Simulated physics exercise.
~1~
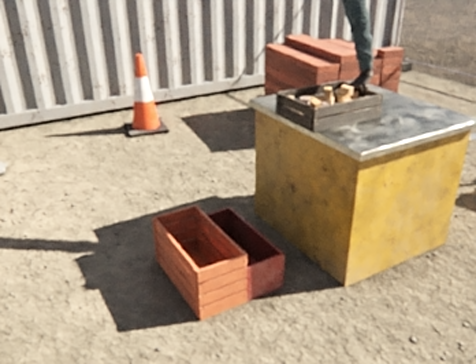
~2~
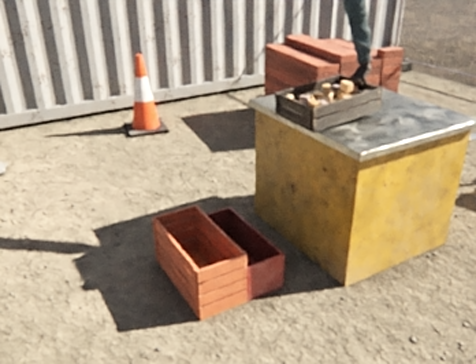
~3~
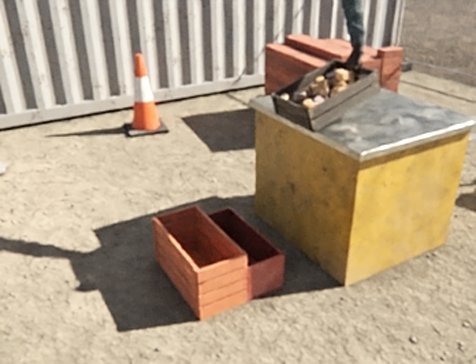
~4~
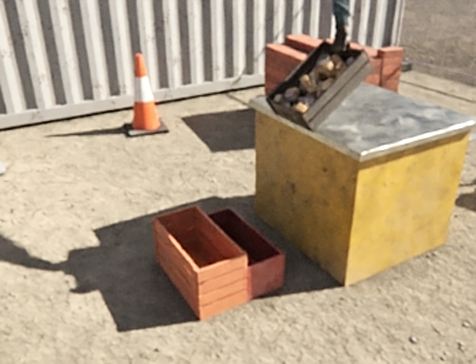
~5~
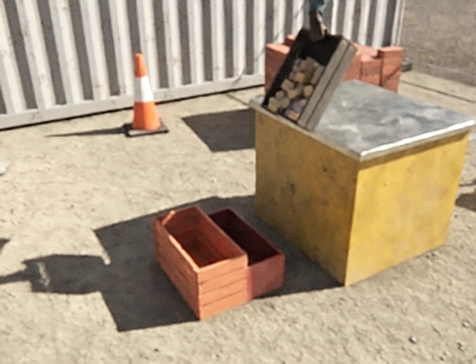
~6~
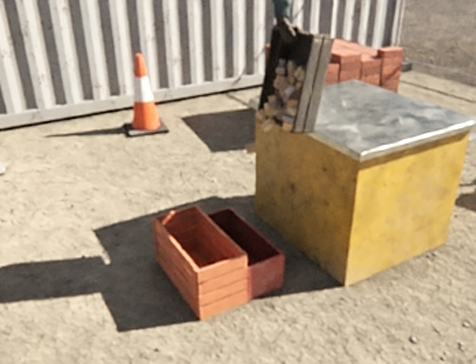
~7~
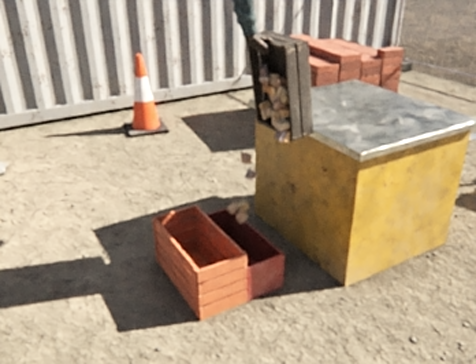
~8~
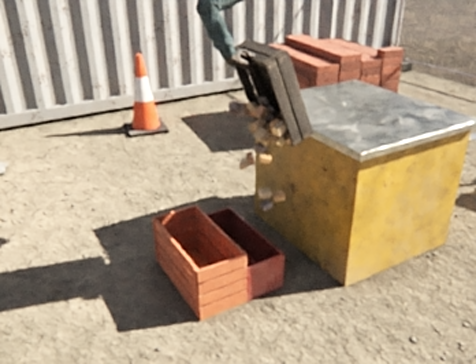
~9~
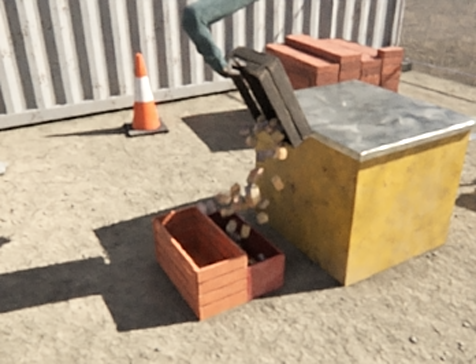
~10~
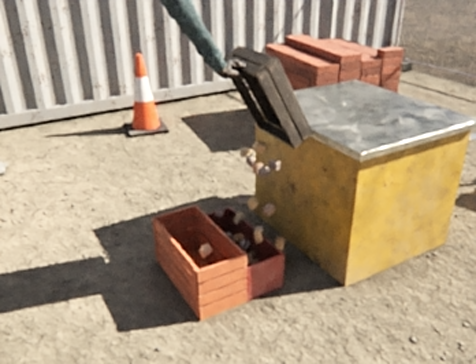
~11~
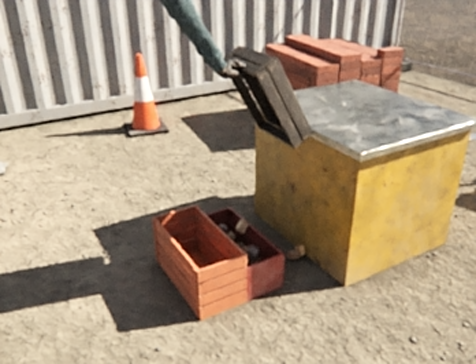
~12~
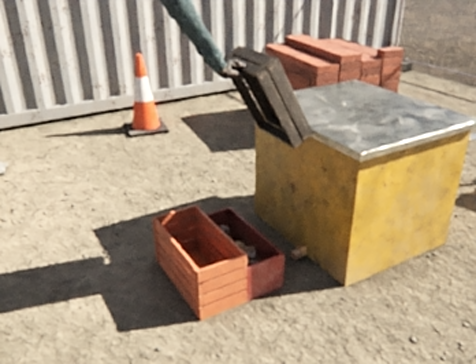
A hand raises the back of a black box of wood pieces on a yellow bench, tipping it leftward until the pieces spill over the edge, most dropping into the nearer red bin and a few onto the ground beside it, while the box stays held steeply tilted.
